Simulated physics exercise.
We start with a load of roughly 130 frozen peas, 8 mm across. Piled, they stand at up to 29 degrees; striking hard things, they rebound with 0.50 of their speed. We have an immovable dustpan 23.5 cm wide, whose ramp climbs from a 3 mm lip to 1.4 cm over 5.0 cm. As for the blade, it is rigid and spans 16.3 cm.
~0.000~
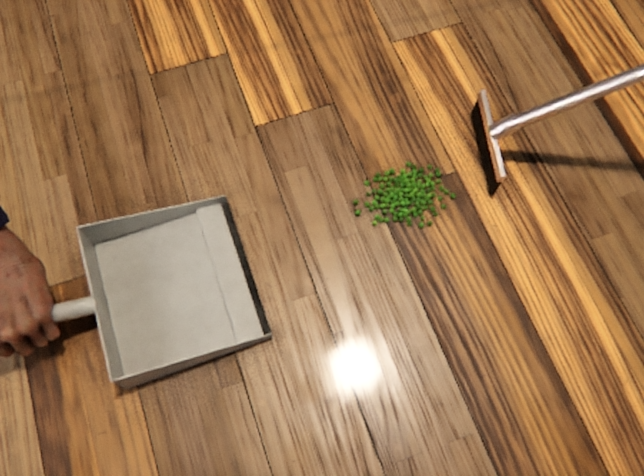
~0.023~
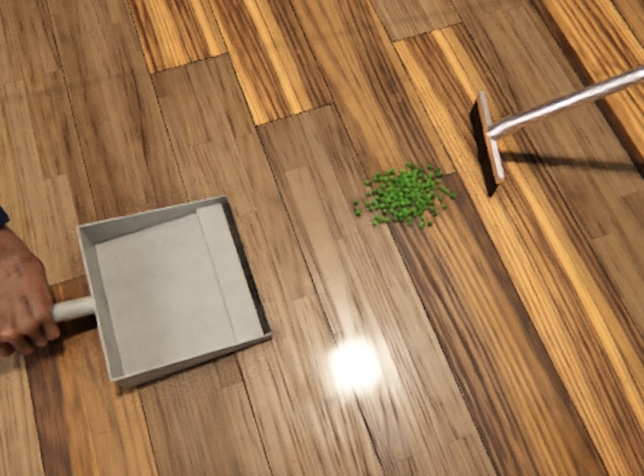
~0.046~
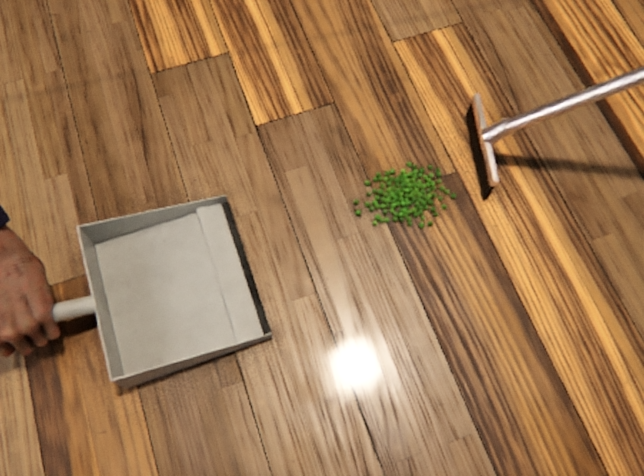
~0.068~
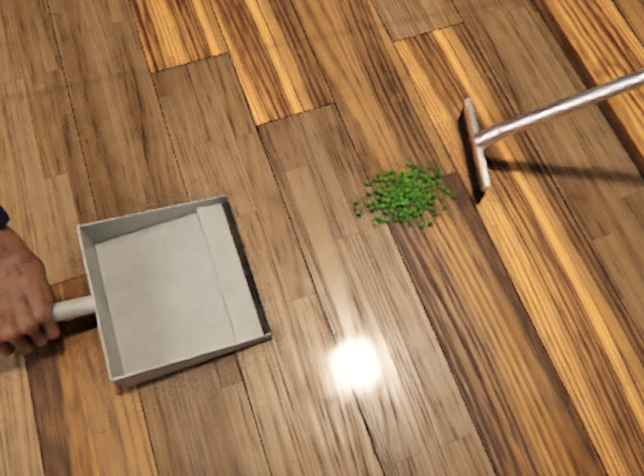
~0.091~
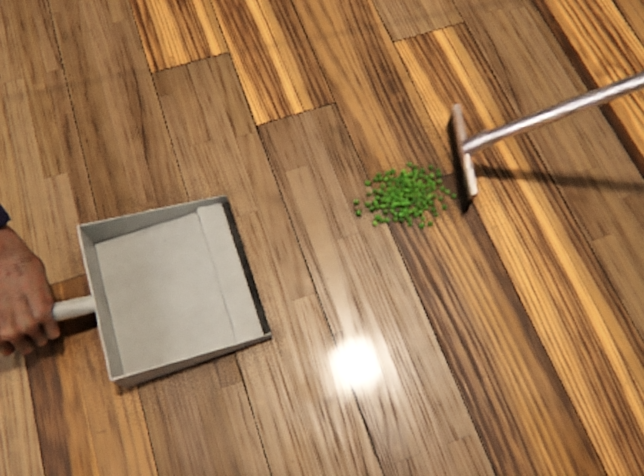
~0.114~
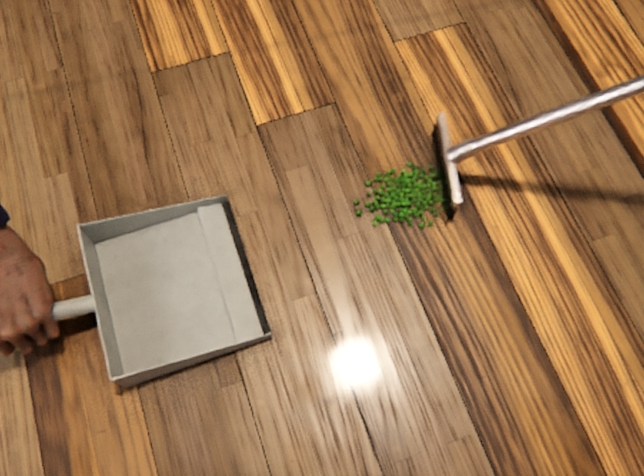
A hand at the left held a grey dustpan still on a striped wooden floor while a long-handled blade slid in from the right and just reached the edge of a small green pile of peas.
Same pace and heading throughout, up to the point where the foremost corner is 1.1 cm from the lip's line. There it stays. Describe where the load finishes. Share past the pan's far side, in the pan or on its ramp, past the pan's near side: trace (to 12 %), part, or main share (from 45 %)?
Far side part, pan part, near side trace.
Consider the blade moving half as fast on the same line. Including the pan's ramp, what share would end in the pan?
I'd guess it lands at about 5 per cent.
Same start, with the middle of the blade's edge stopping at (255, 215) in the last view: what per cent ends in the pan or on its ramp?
I'd expect around 15 per cent.
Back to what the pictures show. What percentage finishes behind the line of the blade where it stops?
5 %.
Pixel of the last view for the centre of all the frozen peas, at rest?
(219, 244).
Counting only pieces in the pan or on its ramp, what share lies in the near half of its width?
Something like 60 in a hundred.
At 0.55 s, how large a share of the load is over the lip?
About 40 per cent by then.
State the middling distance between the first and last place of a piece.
It works out to some 34 cm.
After 0.24 s, middle of the blade 18 cm from the lip; 0 % over the lip, far side 10 %, near side 0 %.
Then, at 0.33 s, middle of the blade 7 cm from the lip; 0 % over the lip, far side 25 %, near side 0 %.
After 0.55 s, middle of the blade 3 cm from the lip; 40 % over the lip, far side 30 %, near side 5 %.
At rest (1.9 s), far side 30 %, pan 25 %, near side 5 %, in front of the lip or behind the blade 40 %.
